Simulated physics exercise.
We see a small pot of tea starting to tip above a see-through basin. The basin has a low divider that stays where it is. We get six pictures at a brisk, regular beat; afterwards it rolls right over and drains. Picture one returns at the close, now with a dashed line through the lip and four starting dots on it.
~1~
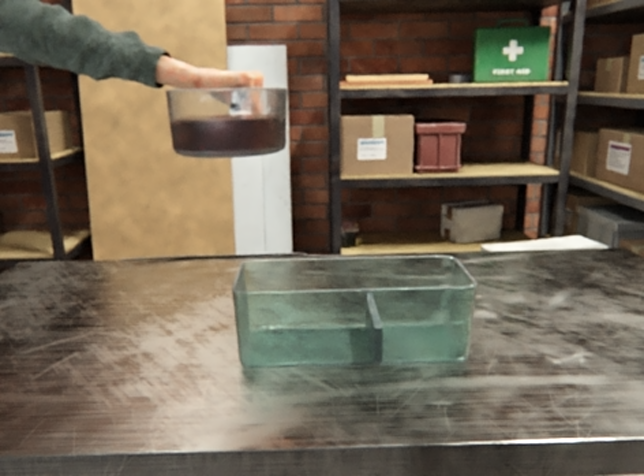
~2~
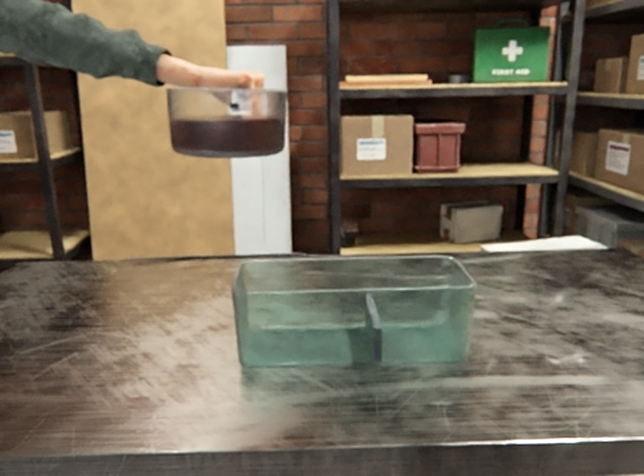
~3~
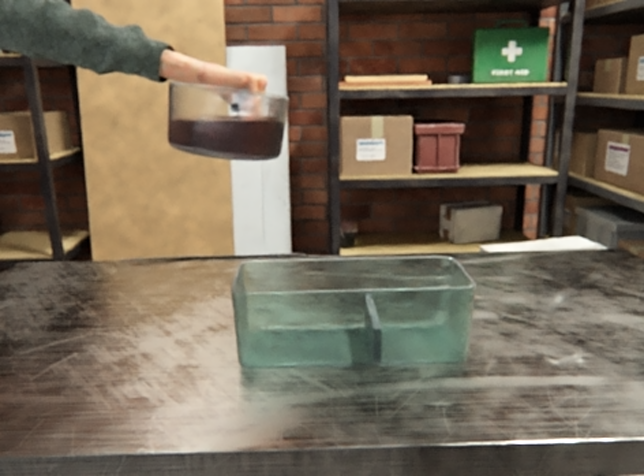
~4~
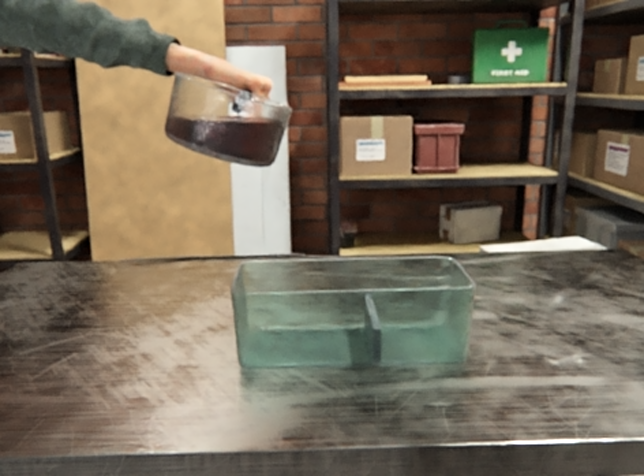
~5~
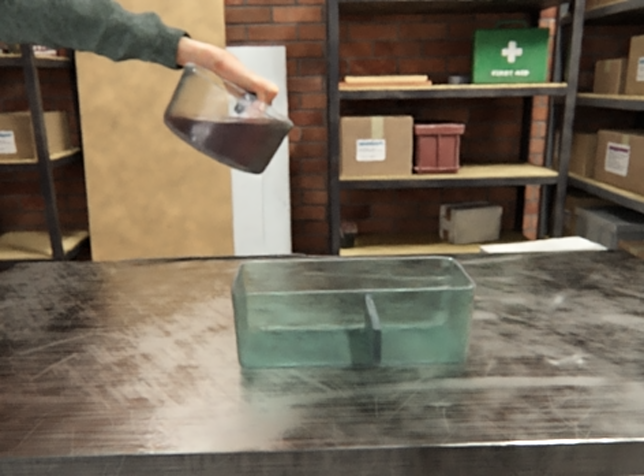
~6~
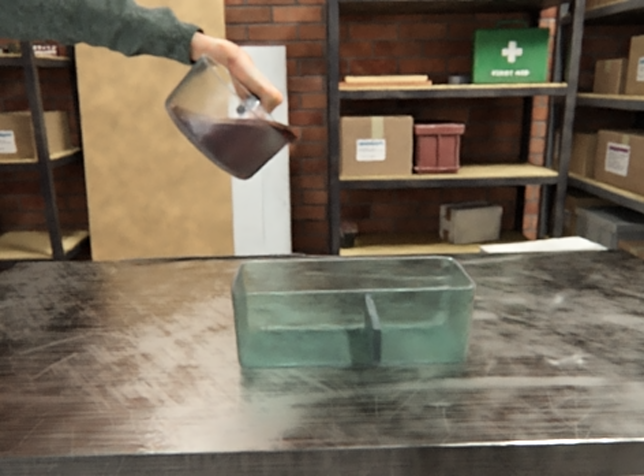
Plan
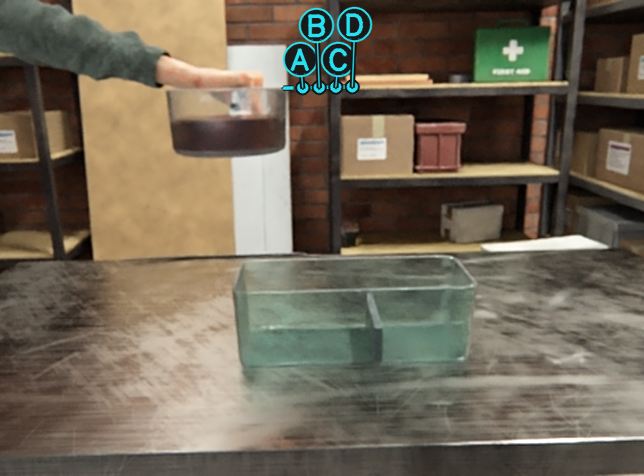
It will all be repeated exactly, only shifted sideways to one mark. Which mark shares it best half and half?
C beats the others.
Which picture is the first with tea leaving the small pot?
Picture 6.
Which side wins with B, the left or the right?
The left one.
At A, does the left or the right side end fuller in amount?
The left one.
On the marked copy, A at (302, 87); B at (319, 87); C at (335, 87); D at (352, 86).
Choosing A, about 90 % ends left of the wall and 6 % right of it; 4 % is lost outside.
Choosing B, about 70 % ends left of the wall and 25 % right of it; 5 % is lost outside.
Choosing C, about 50 % ends left of the wall and 48 % right of it.
Choosing D, about 35 % ends left of the wall and 61 % right of it; 4 % is lost outside.
